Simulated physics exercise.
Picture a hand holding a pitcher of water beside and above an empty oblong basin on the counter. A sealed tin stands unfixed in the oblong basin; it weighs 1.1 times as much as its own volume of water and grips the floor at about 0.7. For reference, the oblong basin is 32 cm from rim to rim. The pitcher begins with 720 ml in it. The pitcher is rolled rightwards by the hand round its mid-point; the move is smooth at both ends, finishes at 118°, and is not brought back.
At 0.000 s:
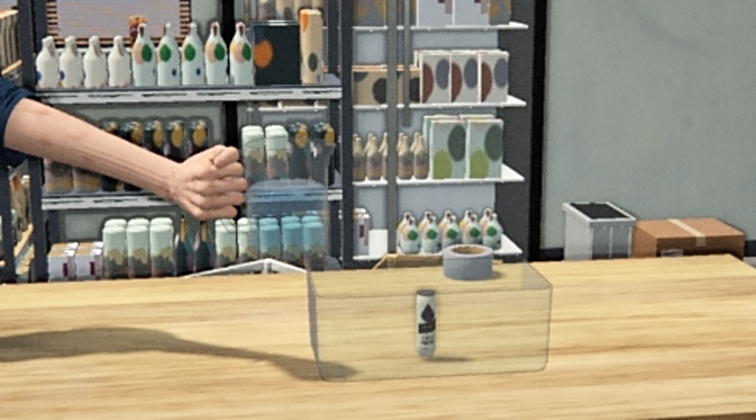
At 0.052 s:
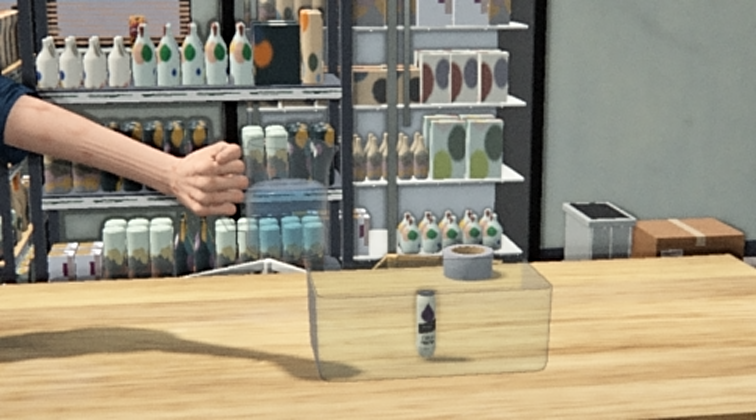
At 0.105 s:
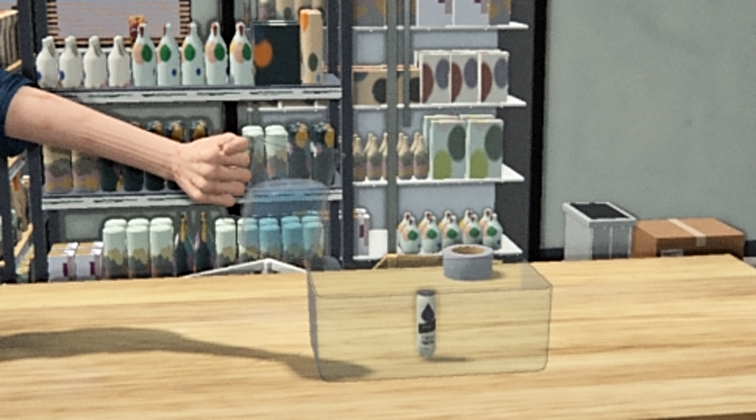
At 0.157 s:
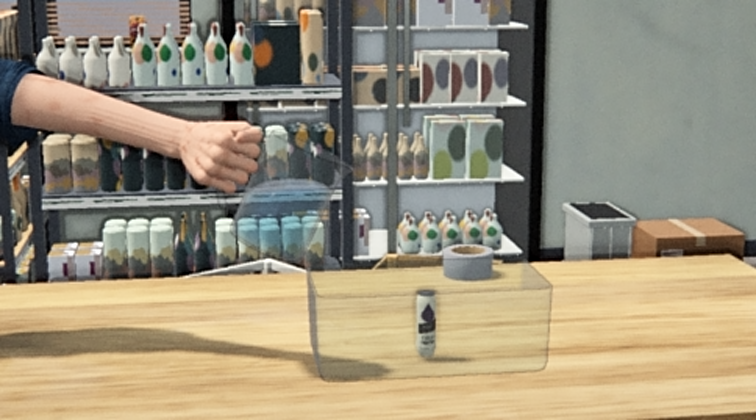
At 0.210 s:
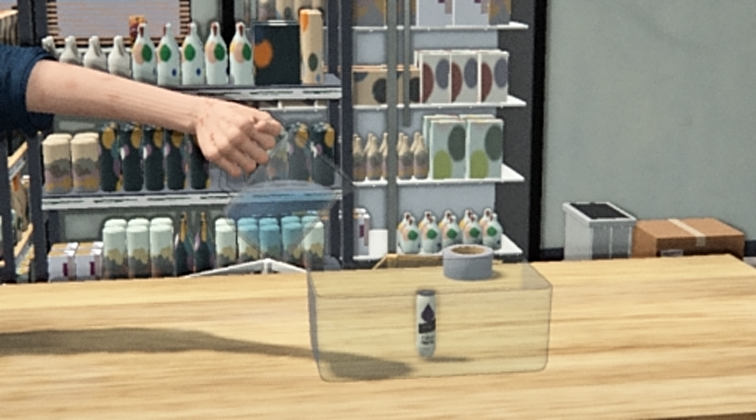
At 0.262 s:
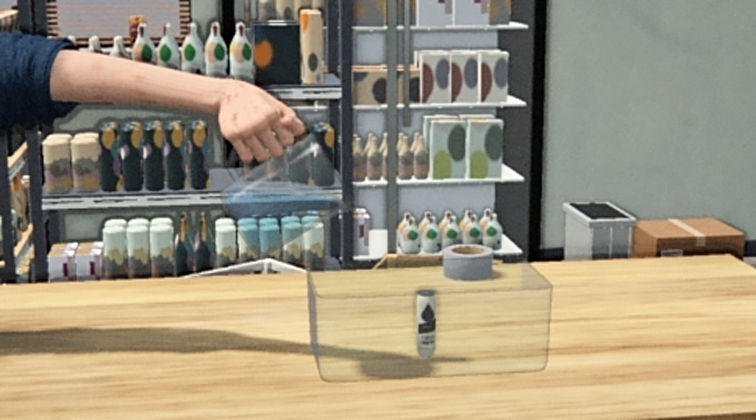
To begin with, a hand holds a clear pitcher of bluish water upright, above and to the left of an empty see-through basin on a wooden counter. The hand rolls the pitcher rightwards, slightly at first, then steeply, and the water shifts towards its right side while the basin stays still.
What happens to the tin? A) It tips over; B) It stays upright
B.
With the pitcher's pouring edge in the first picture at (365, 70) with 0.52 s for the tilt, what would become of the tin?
It tumbles.
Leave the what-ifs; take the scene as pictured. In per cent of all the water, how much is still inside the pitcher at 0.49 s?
Still held: Roughly 54 % of the total.
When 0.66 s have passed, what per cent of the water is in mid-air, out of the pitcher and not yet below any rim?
Near 8 percent.
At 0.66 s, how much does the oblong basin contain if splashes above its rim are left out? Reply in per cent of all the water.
82 %, more or less.
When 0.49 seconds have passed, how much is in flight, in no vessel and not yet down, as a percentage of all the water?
Some 20 per cent.
By 0.49 s the tilt is 117° and 54 per cent is still to pour; the tin stands where it began.
By 0.66 s the tilt is 118° and 10 per cent is still to pour; the tin stands where it began.
By 0.83 s the tilt is 118° and 1 per cent is still to pour; the tin stands 1 cm from where it began.
By 1.02 s the tilt is 118° and 0 per cent is still to pour; the tin stands 1 cm from where it began.
At rest the tin stands 1 cm from where it began.
